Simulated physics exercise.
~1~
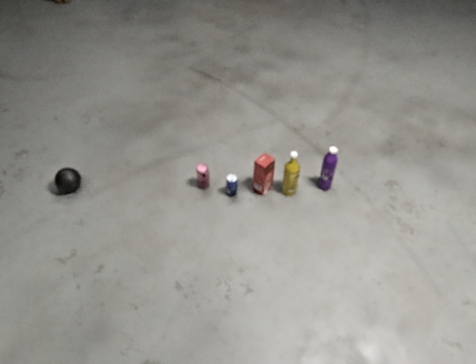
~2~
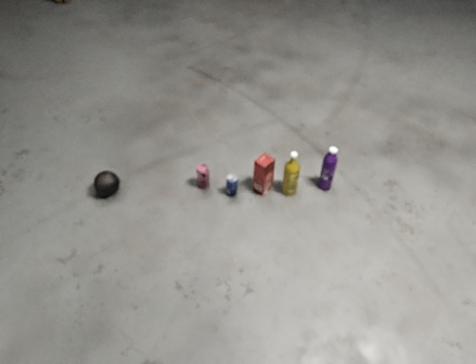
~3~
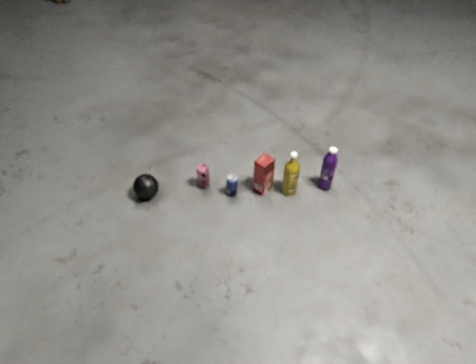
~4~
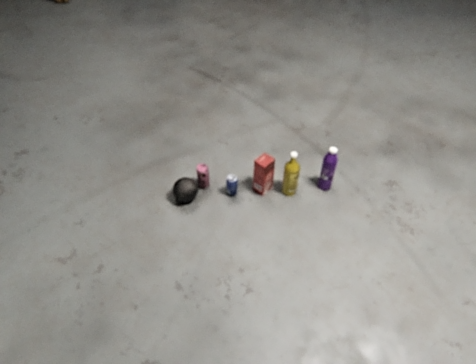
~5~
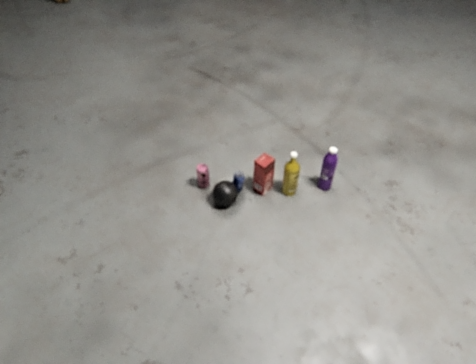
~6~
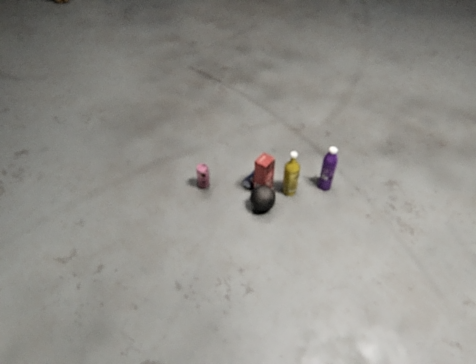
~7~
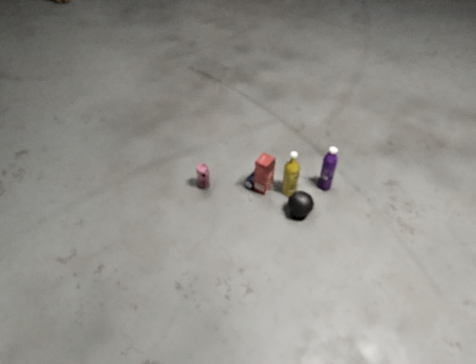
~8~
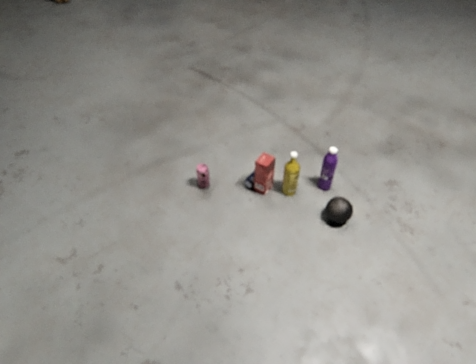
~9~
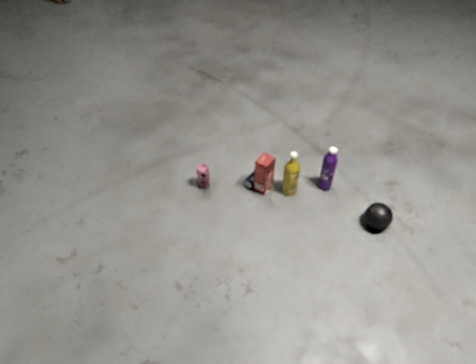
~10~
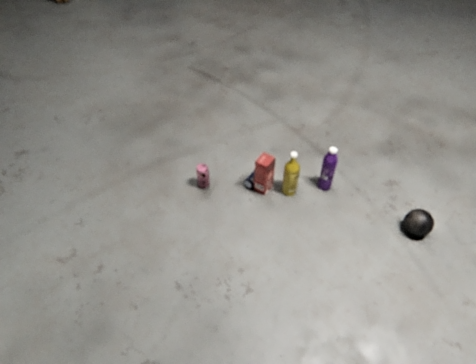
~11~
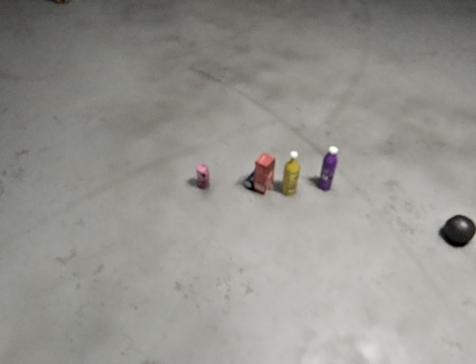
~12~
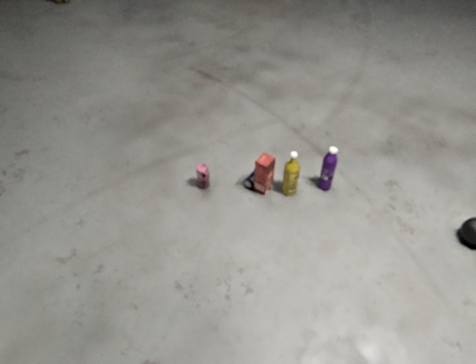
We see a black ball roll from left to right across a grey floor toward a row of five upright items, knocking over the small blue can. It continues past the carton and bottles to the right edge, leaving the other four items standing.
